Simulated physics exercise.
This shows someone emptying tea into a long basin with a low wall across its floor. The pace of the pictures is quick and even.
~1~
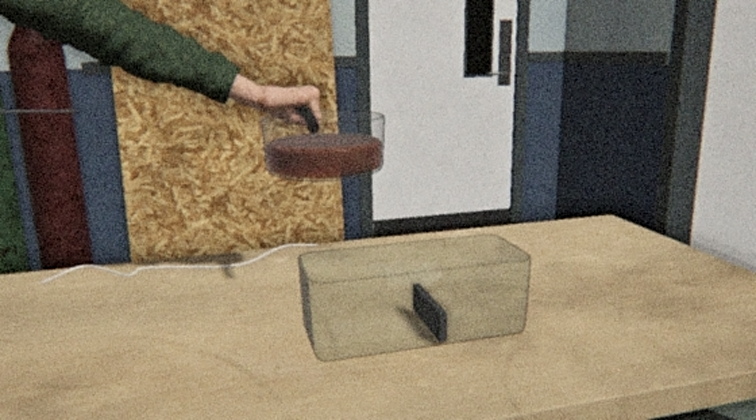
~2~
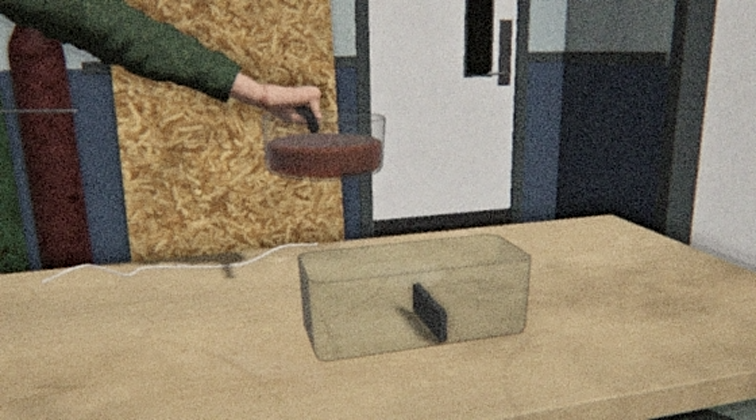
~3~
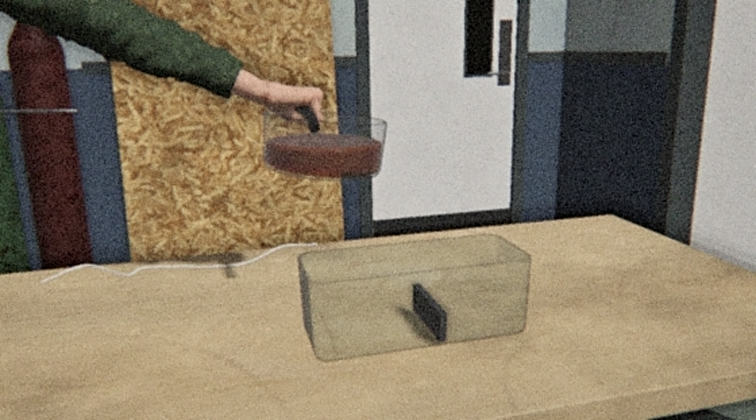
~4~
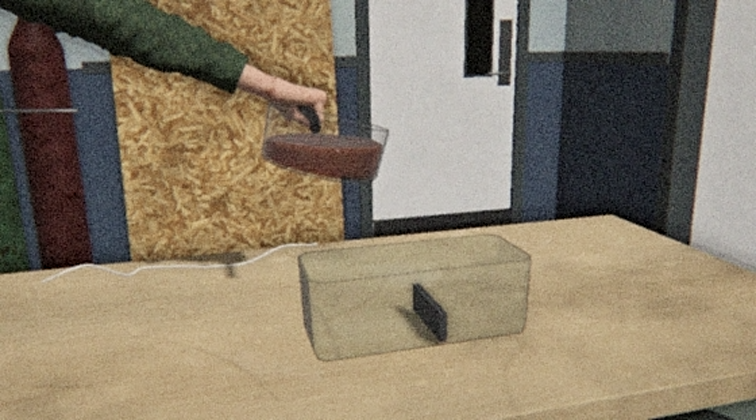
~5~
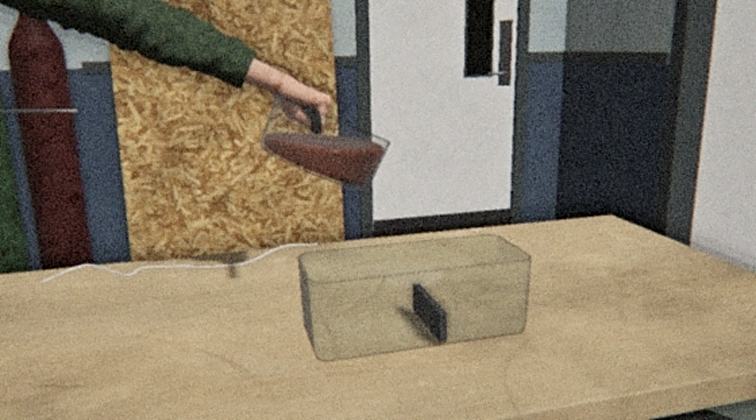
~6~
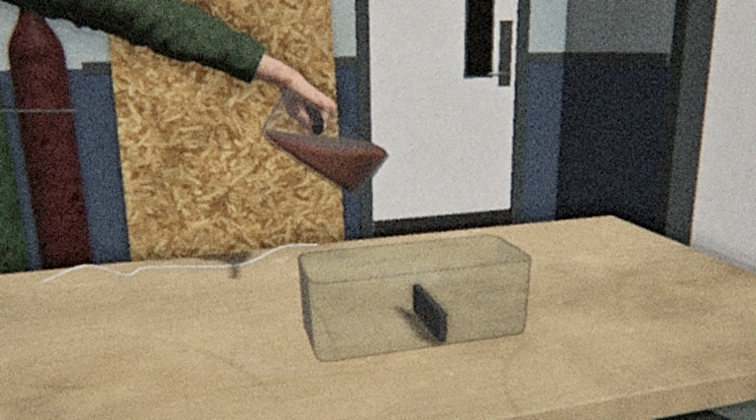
At the start, a hand in a green sleeve holds a clear round container of reddish-brown liquid level above a long see-through basin with a low dark wall inside. The hand then tilts the container to the right, slightly at first and then more steeply, and the liquid shifts toward its lowered right rim.
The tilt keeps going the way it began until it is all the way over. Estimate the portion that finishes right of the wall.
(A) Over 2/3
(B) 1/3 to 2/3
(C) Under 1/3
C, under 1/3.
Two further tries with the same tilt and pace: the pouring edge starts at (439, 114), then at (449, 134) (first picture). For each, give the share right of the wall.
Roughly 75 % the first time and roughly 70 % the second.
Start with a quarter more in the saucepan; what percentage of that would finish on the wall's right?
It comes to around 30 percent.
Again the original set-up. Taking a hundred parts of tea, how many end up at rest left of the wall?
I'd say close to 75 per cent.
A moment on, the saucepan is tipped on its side and 20 per cent is still to pour, 21 is left of the wall and 2 right of it.
Next, the saucepan is tipped right over and 5 per cent is still to pour, 74 is left of the wall and 12 right of it.
Then the saucepan is tipped right over and 0 per cent is still to pour, 71 is left of the wall and 16 right of it.
Later the saucepan is tipped right over and 0 per cent is still to pour, 73 is left of the wall and 17 right of it.
In the end 73 per cent lies left of the wall, 17 right of it and 10 outside.
